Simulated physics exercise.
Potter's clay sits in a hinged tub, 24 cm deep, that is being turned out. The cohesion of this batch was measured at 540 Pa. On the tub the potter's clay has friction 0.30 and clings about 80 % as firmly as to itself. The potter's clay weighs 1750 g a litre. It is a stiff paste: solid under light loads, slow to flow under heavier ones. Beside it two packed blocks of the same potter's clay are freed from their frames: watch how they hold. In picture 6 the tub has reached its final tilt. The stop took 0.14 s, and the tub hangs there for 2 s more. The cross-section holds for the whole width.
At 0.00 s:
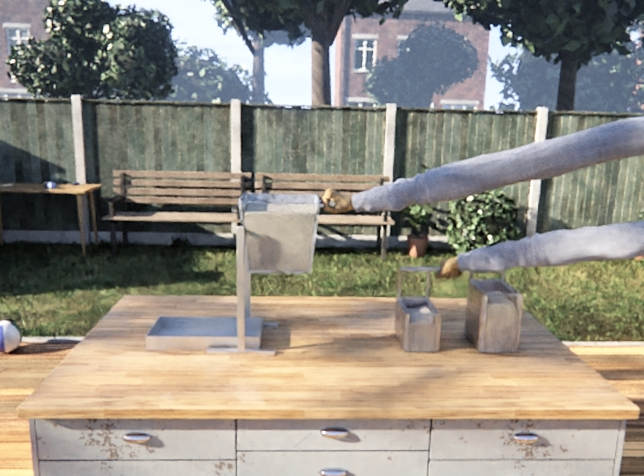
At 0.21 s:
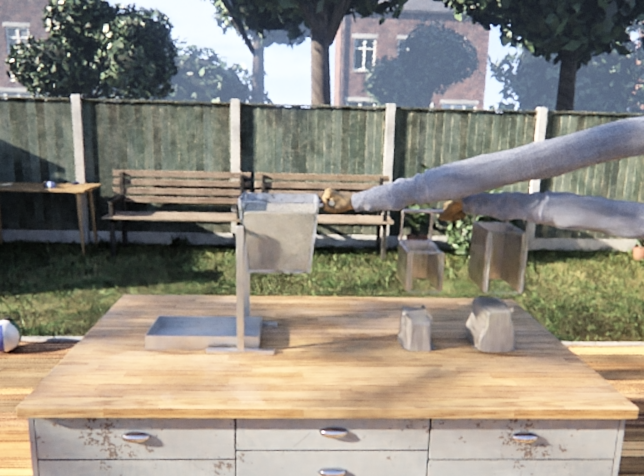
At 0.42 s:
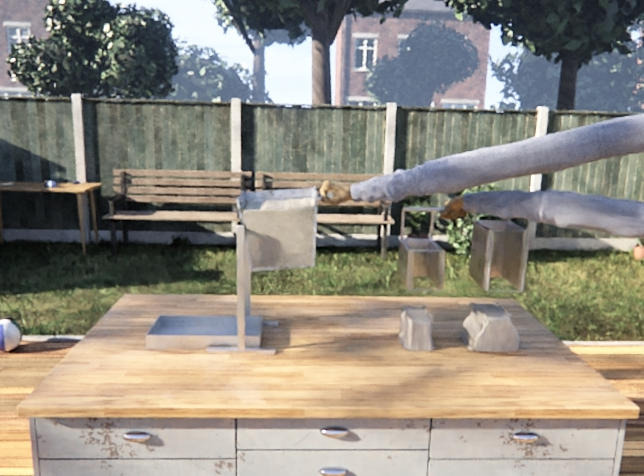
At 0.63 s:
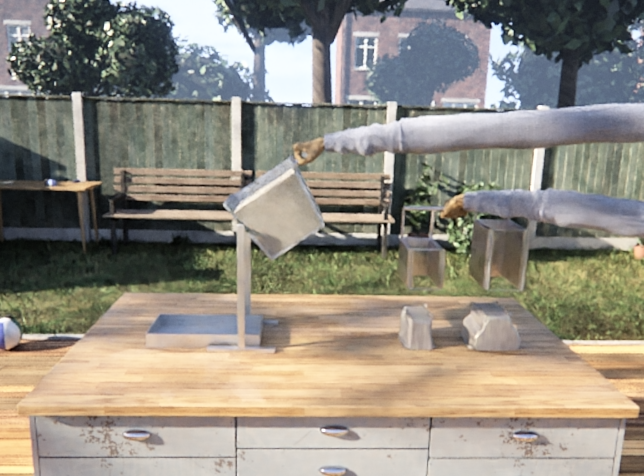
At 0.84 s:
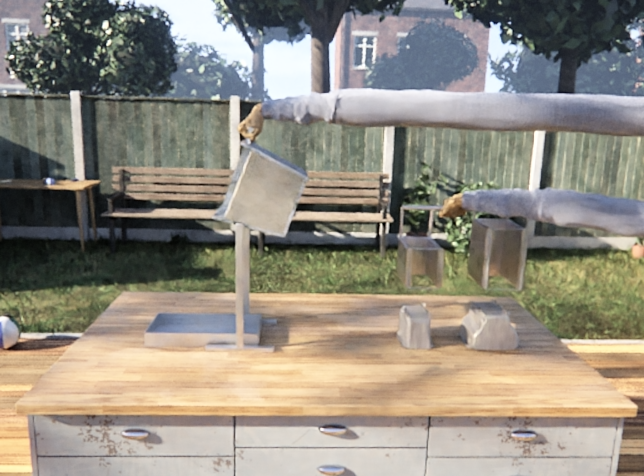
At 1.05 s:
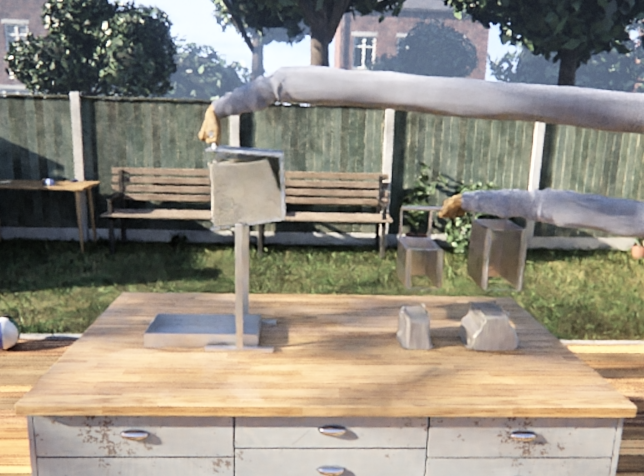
A sunlit garden with a green fence, wooden benches and brick houses behind is seen from a fixed, level view across a wooden worktop on pale, rust-marked drawers. A metal tub hangs on a stand at left, with two open boxes around grey blocks at right. Grey-sleeved arms lift both boxes, the larger block slumping slightly, then one hand swings the tub's rim up and over leftward, turning it onto its side.
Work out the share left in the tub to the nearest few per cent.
Close to 42 per cent.
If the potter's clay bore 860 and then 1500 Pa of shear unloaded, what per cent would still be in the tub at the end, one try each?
In that order: 60 %, 100 %.
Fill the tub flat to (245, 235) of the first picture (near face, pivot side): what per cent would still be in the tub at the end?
It would be near 60 %.
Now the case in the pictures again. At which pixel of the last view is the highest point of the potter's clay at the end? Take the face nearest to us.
Near (278, 192).
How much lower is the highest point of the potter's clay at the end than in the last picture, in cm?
Some 11 cm.
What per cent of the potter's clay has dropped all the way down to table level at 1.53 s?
Some 40 per cent.
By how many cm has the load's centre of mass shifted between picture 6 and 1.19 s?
About 6 cm.
After 1.19 s, the tub is at 93 degrees and holds 76 %.
After 1.36 s, the tub is at 93 degrees and holds 54 %.
After 1.53 s, the tub is at 93 degrees and holds 44 %.
After 1.70 s, the tub is at 93 degrees and holds 42 %.
After 3.05 s, the tub is at 93 degrees and holds 42 %.
